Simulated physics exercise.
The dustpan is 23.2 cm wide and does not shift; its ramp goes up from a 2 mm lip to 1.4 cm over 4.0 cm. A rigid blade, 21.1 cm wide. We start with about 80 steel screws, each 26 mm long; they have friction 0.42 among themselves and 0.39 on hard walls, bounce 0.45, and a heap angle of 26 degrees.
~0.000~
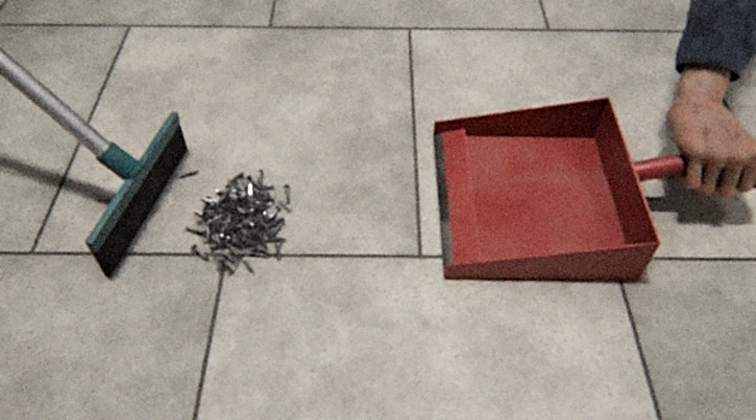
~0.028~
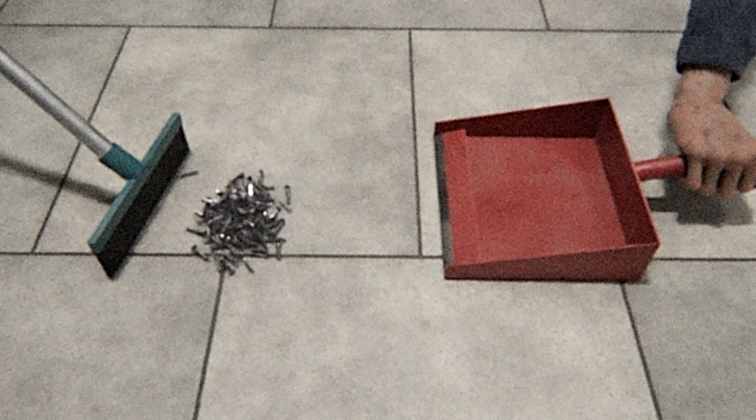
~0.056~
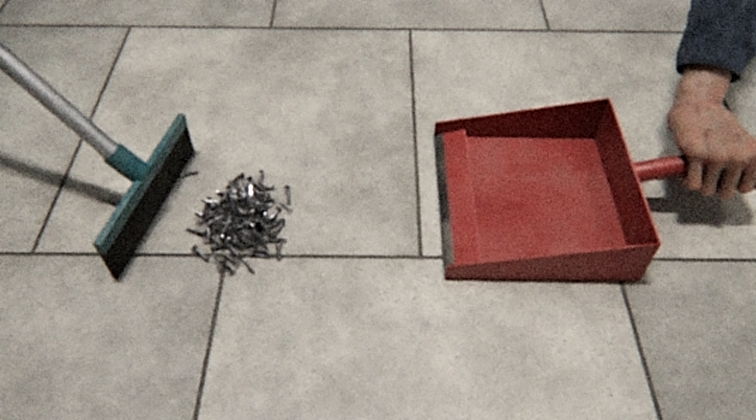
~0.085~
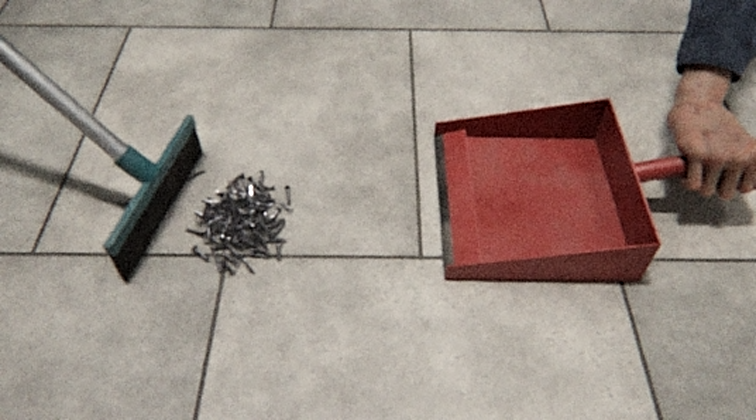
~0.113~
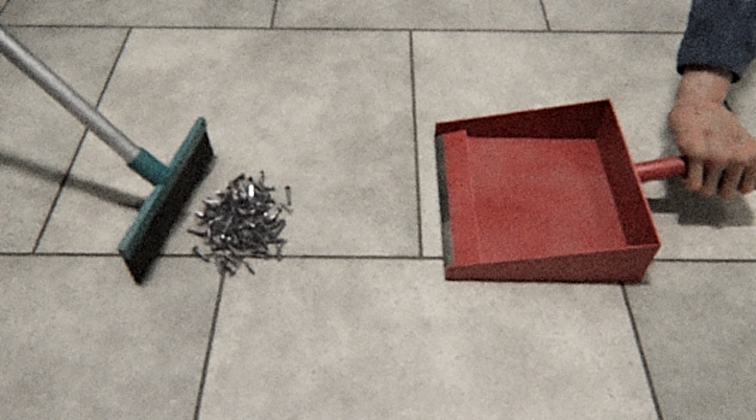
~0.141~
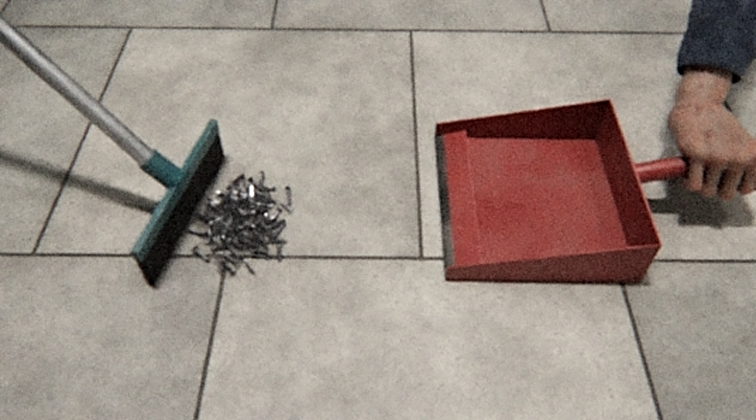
A hand held a red dustpan still on the grey tiled floor while a green-headed blade on a long handle slid a short way right, up to the edge of a small heap of screws that barely stirred.
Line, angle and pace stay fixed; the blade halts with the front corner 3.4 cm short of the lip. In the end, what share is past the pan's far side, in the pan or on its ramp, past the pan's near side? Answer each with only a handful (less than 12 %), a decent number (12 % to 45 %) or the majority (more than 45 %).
Past the pan's far side: Only a handful; in the pan or on its ramp: Only a handful; past the pan's near side: A decent number.
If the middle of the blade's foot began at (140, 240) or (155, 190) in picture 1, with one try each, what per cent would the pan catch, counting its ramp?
0 and 0 per cent, roughly.
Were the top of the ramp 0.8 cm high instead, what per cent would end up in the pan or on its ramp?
I'd guess close to 5 per cent.
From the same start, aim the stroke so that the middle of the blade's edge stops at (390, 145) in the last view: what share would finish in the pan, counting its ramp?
Some 0 per cent.
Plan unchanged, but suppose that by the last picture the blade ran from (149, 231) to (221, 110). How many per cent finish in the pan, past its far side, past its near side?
The pan gets 0, the far side 0 and the near side 0.
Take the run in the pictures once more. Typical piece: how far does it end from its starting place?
Somewhere around 22 centimetres.
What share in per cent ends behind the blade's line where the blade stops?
Around 0 per cent.
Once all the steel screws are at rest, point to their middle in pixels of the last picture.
Somewhere near (422, 253) in the last picture.
After 0.37 s, middle of the blade 18 cm from the lip; 0 % over the lip, far side 0 %, near side 10 %.
Then, at 0.52 s, middle of the blade 10 cm from the lip; 0 % over the lip, far side 0 %, near side 20 %.
After 0.80 s, middle of the blade 6 cm from the lip; 0 % over the lip, far side 0 %, near side 25 %.
In the end, at 1.9 s, far side 0 %, pan 0 %, near side 25 %, in front of the lip or behind the blade 75 %.
